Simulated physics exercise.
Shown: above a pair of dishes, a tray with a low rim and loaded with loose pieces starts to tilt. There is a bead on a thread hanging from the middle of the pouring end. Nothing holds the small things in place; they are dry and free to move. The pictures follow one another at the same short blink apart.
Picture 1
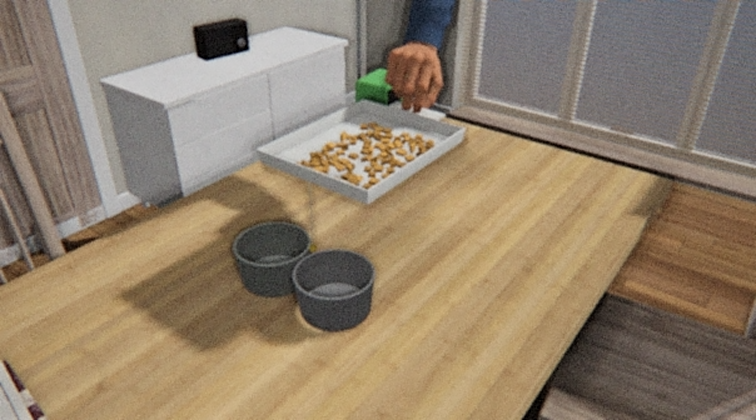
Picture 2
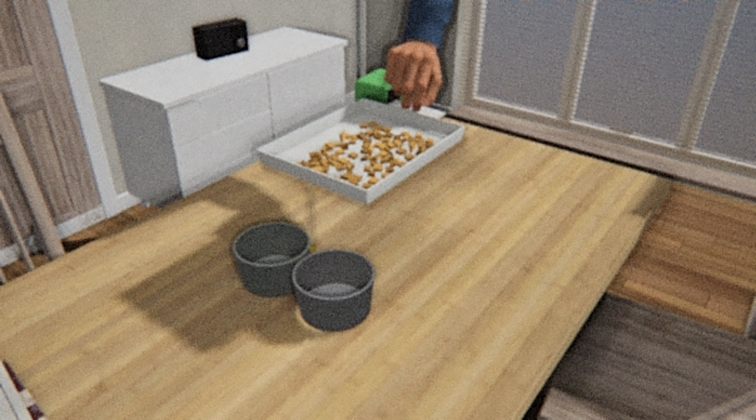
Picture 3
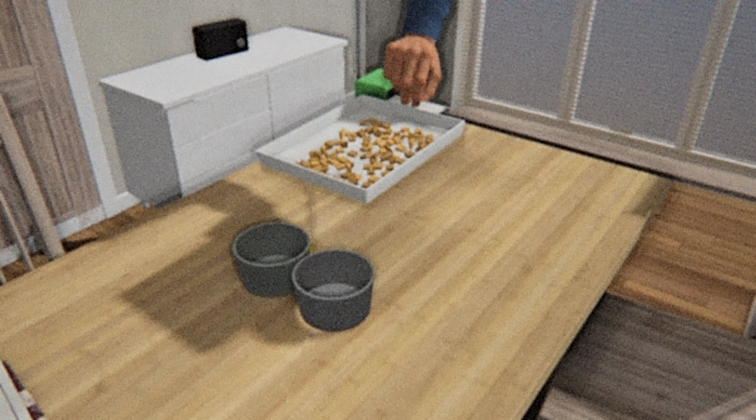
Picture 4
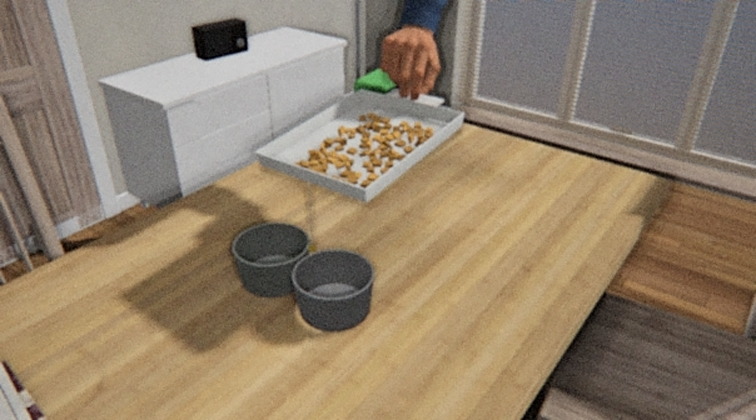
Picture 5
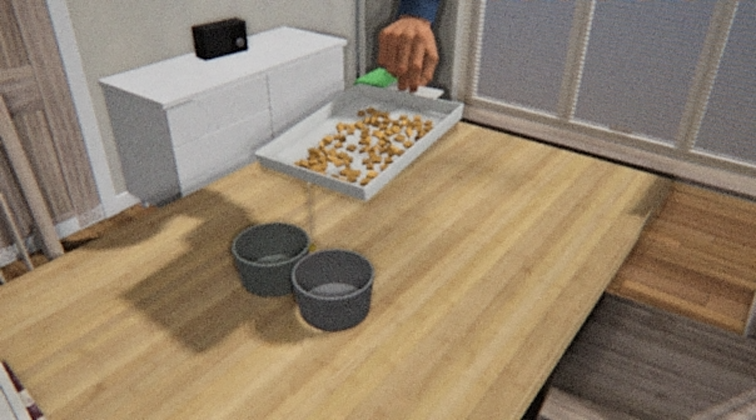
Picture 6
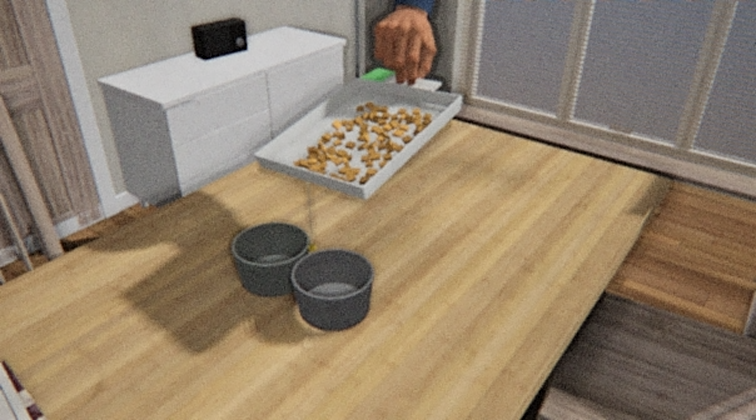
To begin with, a hand is at the far edge of a level white tray of small golden-brown pieces, above two dark gray dishes on a wooden table. The tray then tilts slightly, its far side rising and its near end dipping a little at the left corner, while the dishes stay put.
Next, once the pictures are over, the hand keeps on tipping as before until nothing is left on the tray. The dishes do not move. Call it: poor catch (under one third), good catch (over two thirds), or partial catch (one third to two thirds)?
Good catch.
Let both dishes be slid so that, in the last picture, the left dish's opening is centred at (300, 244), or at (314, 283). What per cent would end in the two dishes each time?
Around 30 and around 10 per cent, in that order.
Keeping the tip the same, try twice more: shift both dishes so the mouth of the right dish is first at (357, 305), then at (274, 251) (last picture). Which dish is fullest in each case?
Outcome A - the left-side one; outcome B - the right-side one.
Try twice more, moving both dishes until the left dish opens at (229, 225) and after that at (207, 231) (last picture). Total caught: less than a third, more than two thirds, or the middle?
Spot one, more than two thirds; spot two, over two thirds.
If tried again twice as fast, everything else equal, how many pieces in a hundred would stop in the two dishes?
That works out at some 70 per cent.
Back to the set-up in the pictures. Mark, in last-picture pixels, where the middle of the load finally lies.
Somewhere around (263, 279) in the last picture.
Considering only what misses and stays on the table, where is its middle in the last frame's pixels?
Their resting centre is at about (265, 321).
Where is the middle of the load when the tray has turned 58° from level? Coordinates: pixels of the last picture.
Around (308, 148).
Just after the last frame, tray tipped steeply; every one on the tray.
A moment on, tray tipped right over; the larger part on the tray; about a tenth in the left dish; just a few outside both; about a tenth in the air.
Further on, tray tipped past a quarter turn; just a few in the right dish; the larger part in the left dish; roughly a quarter outside both.
When it is over, tray tipped past a quarter turn; just a few in the right dish; the larger part in the left dish; roughly a quarter outside both.
